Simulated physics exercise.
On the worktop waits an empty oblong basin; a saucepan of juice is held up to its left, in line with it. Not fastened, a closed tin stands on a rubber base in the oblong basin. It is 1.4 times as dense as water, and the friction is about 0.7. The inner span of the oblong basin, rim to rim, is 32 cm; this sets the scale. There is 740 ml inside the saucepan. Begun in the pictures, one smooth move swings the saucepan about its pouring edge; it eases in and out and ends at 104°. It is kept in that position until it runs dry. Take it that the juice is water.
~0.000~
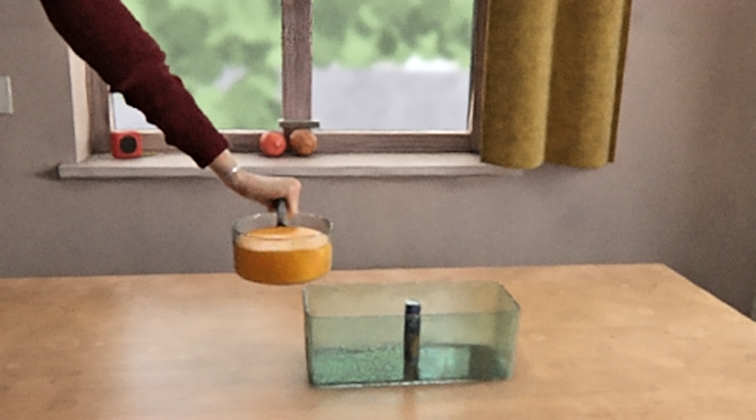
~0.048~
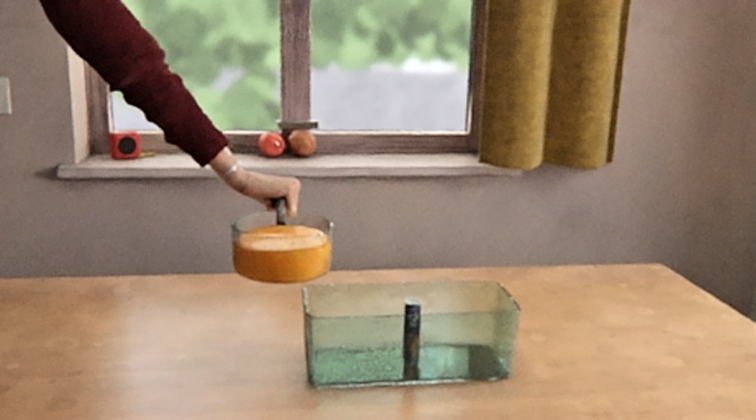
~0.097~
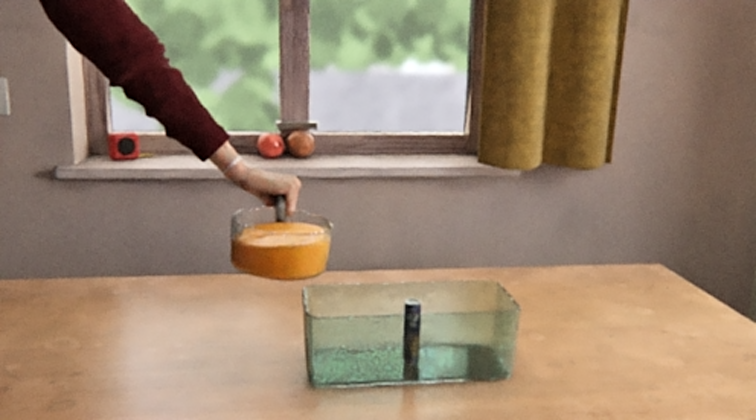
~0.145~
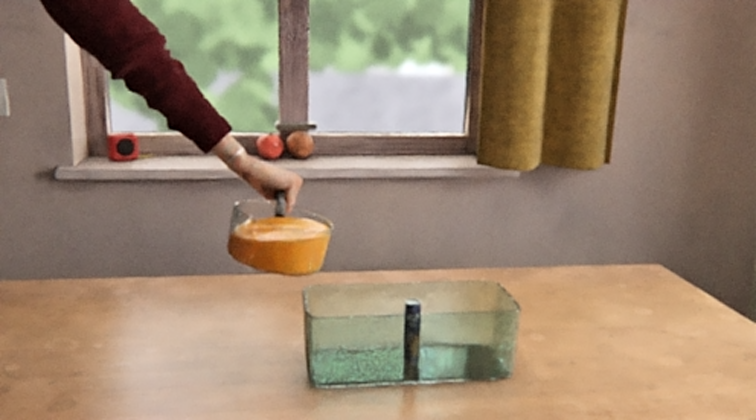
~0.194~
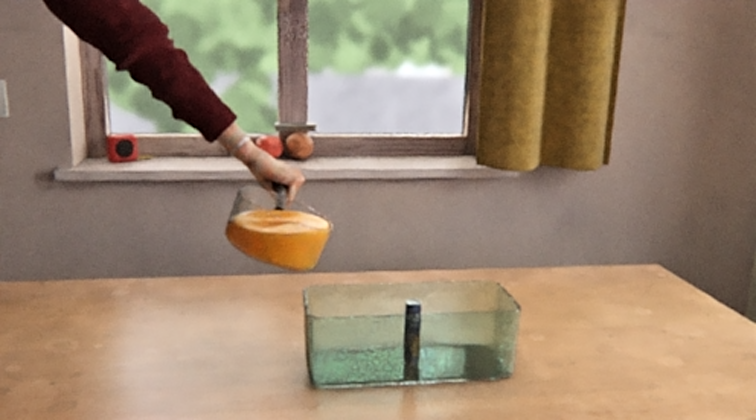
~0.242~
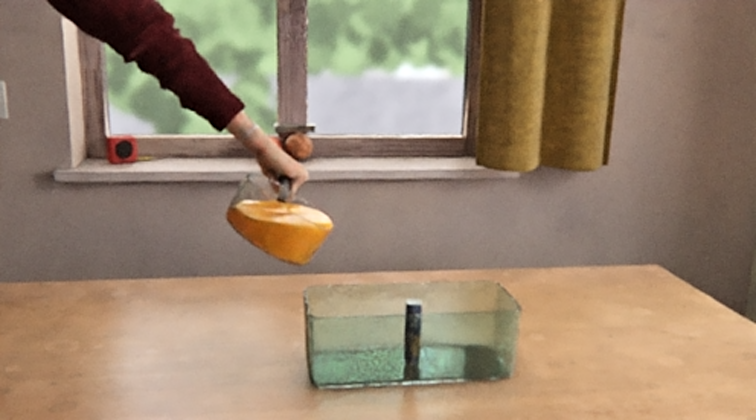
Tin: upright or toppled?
Toppled.
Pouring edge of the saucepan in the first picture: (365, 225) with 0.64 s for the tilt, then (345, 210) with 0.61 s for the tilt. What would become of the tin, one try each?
Try 1: Still standing; try 2: Still standing.
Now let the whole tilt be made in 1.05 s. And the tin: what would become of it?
After the tilt, the tin has tipped over.
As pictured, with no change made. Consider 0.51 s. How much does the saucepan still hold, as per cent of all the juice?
Near 38 in a hundred.
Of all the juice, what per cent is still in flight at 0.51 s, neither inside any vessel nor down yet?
Roughly 54 percent.
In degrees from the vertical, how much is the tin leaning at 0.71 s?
Tilt: Around 20°.
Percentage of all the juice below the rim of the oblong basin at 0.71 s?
Looks like about 84 % of the whole amount.
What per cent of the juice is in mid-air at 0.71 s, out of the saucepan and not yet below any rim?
Near 12 percent.
By 0.51 s the tilt is 94° and 38 per cent is still to pour; the tin stands where it began.
By 0.71 s the tilt is 104° and 4 per cent is still to pour; the tin leans 20°.
By 0.92 s the tilt is 104° and 0 per cent is still to pour; the tin lies on its side.
By 1.14 s the tilt is 104° and 0 per cent is still to pour; the tin lies on its side.
At rest the tin lies on its side.
